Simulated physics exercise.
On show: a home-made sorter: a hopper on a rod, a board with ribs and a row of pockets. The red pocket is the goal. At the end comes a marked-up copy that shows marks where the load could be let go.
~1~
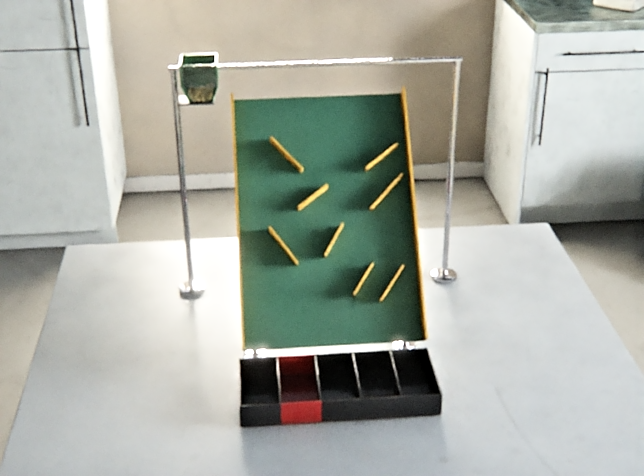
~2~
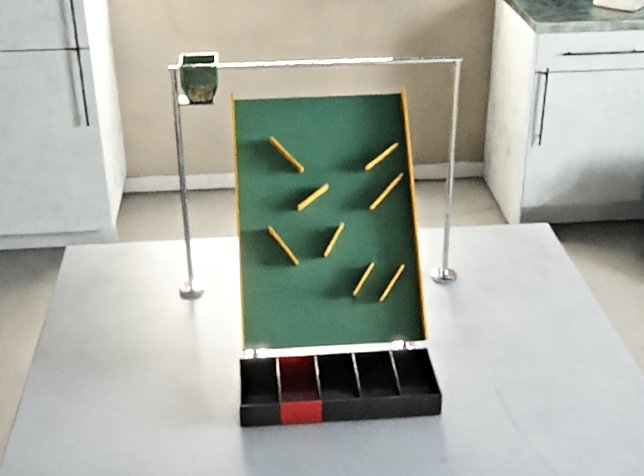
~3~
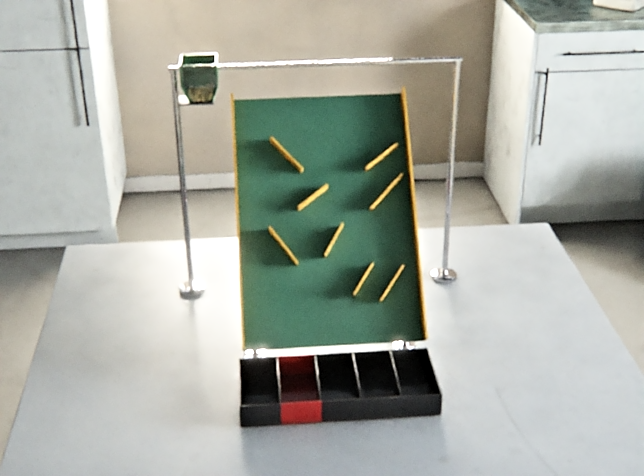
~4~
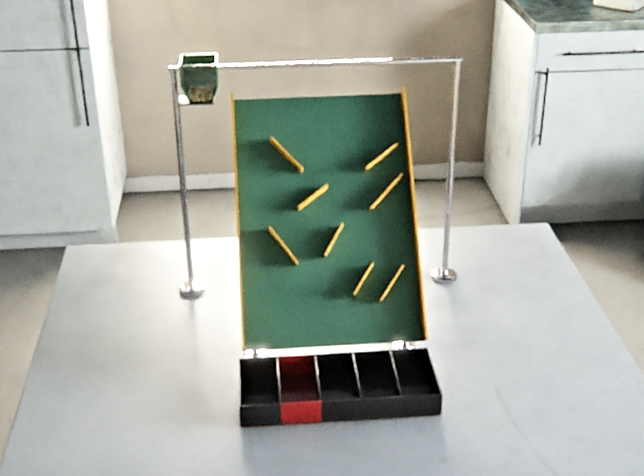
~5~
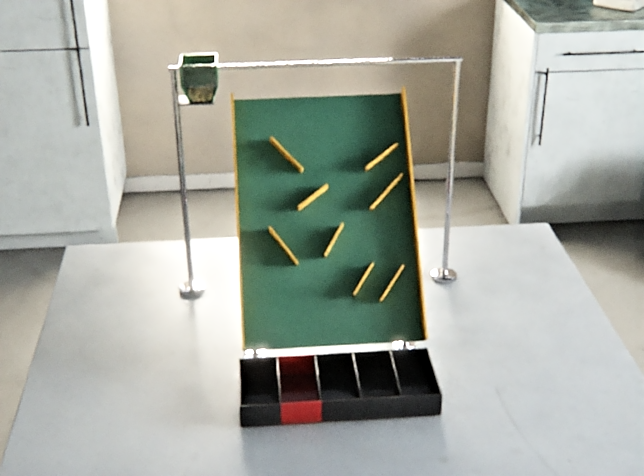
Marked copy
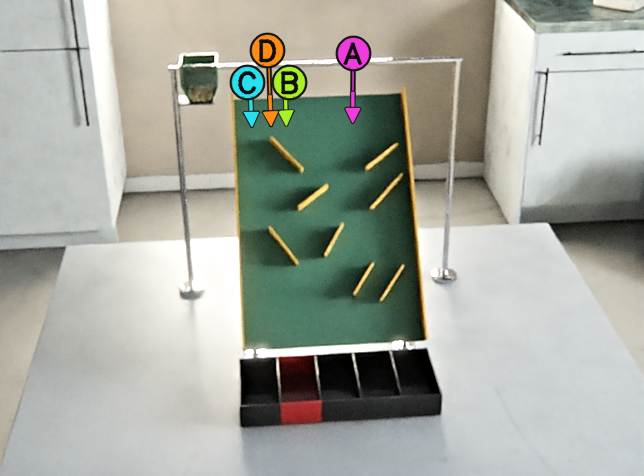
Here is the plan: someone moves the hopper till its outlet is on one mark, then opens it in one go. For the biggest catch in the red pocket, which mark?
Mark A.
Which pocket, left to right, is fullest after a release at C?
The first.
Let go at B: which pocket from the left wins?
It is the third one.
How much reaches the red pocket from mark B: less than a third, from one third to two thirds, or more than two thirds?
It is less than a third.
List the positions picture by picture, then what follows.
In the first frame, hopper near (200, 91), soya beans, door shut.
In the second frame, ribs (271, 137) to (302, 169), (366, 168) to (398, 143), (299, 207) to (327, 184).
In the third frame, ribs (372, 207) to (403, 173), (269, 227) to (297, 262), (325, 255) to (343, 223).
In the fourth frame, ribs (354, 294) to (373, 263), (381, 300) to (404, 265).
In the fifth frame, red pocket near (301, 411), number 2 of 5 from the left.
On the marked copy, mark A meets the board at (352, 117); mark B meets the board at (286, 120); mark C meets the board at (251, 121); mark D meets the board at (270, 120).
Choosing A, close to a third in the red pocket, close to half in other pockets, a small share outside the box.
Choosing B, a small share in the red pocket, the bulk in other pockets, a small share outside the box.
Choosing C, none at all in the red pocket, the bulk in other pockets, close to a quarter outside the box.
Choosing D, a small share in the red pocket, close to two thirds in other pockets, close to a quarter outside the box.
